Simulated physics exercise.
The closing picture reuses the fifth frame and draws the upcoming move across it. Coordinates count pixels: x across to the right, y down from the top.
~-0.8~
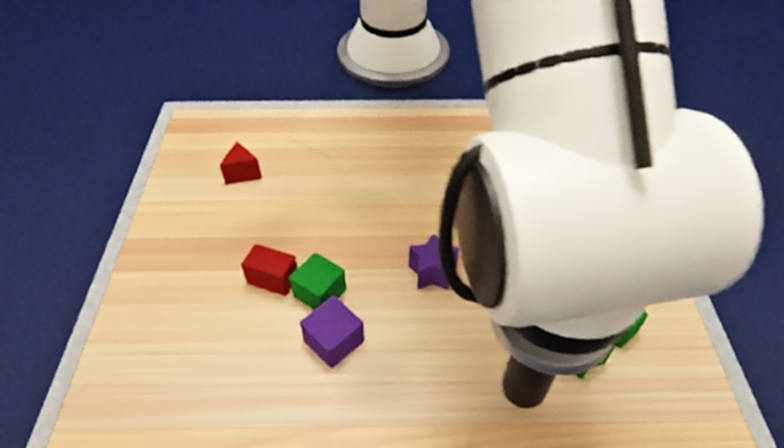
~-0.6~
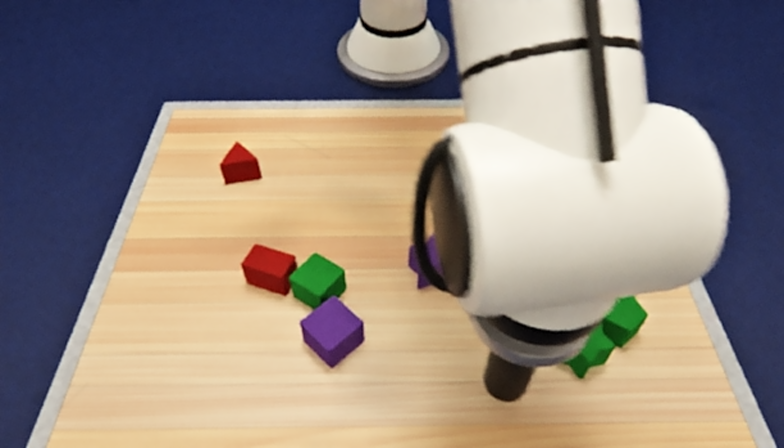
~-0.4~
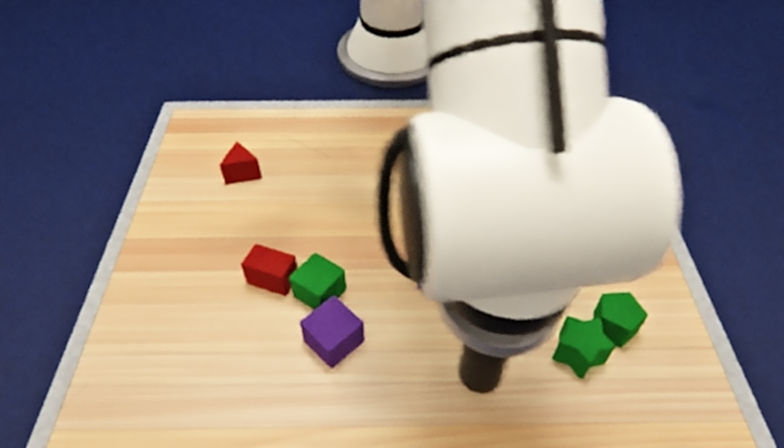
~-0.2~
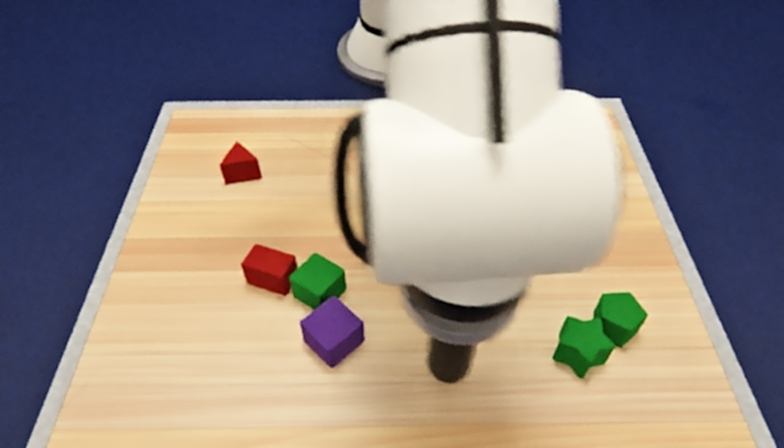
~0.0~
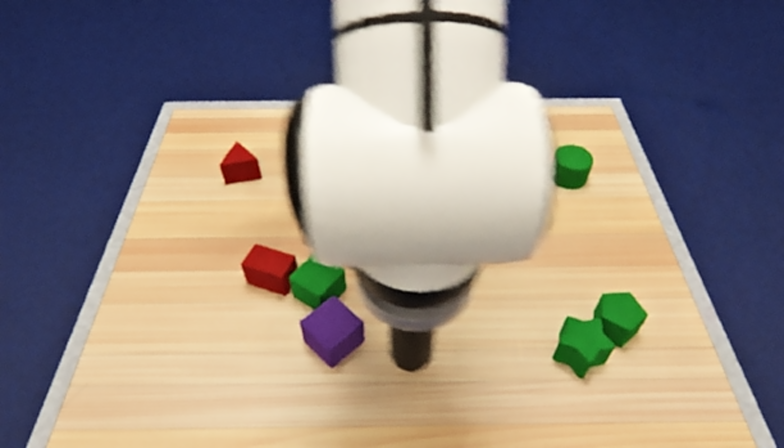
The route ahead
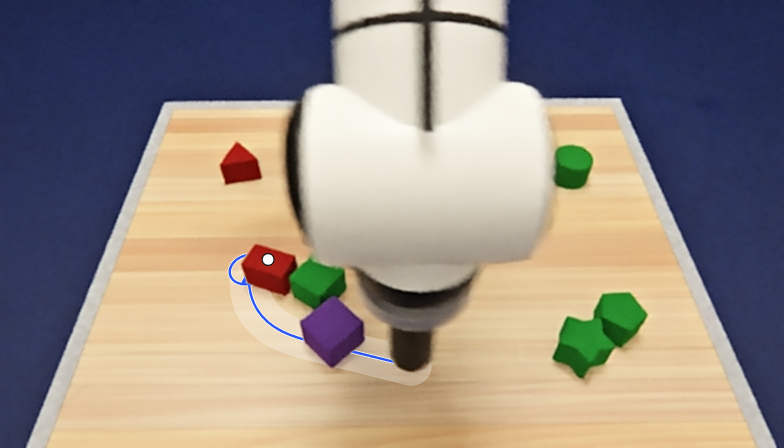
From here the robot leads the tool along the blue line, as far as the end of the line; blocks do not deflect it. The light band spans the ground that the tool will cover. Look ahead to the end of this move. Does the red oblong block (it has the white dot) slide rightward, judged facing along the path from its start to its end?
Yes.
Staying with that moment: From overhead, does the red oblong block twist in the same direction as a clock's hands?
In short: Yes.
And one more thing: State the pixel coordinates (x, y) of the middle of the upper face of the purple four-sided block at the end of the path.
I'd say the purple four-sided block ends with its top centre at (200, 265).
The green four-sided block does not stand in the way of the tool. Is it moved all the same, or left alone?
From what I can tell, it won't keep its place.
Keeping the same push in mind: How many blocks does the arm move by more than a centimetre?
Count: 3 or more.
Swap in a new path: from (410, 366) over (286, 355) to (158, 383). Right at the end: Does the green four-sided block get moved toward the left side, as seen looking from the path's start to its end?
The answer is no.
The drawn path runs from (410, 366) through (335, 347) and (269, 323) to (248, 269); the dot is on the red oblong block.
On the path given first. One third of the way, tool at (333, 335); red oblong block at (263, 254), turned 15° anticlockwise; green four-sided block at (308, 266), turned 45° clockwise; purple four-sided block at (294, 310).
Two thirds of the way, tool at (264, 310); red oblong block at (263, 254), turned 15° anticlockwise; green four-sided block at (305, 264), turned 60° clockwise; purple four-sided block at (228, 286).
At the end, tool at (244, 256); red oblong block at (270, 232), turned 35° clockwise; green four-sided block at (305, 264), turned 60° clockwise; purple four-sided block at (200, 265), turned 55° anticlockwise.
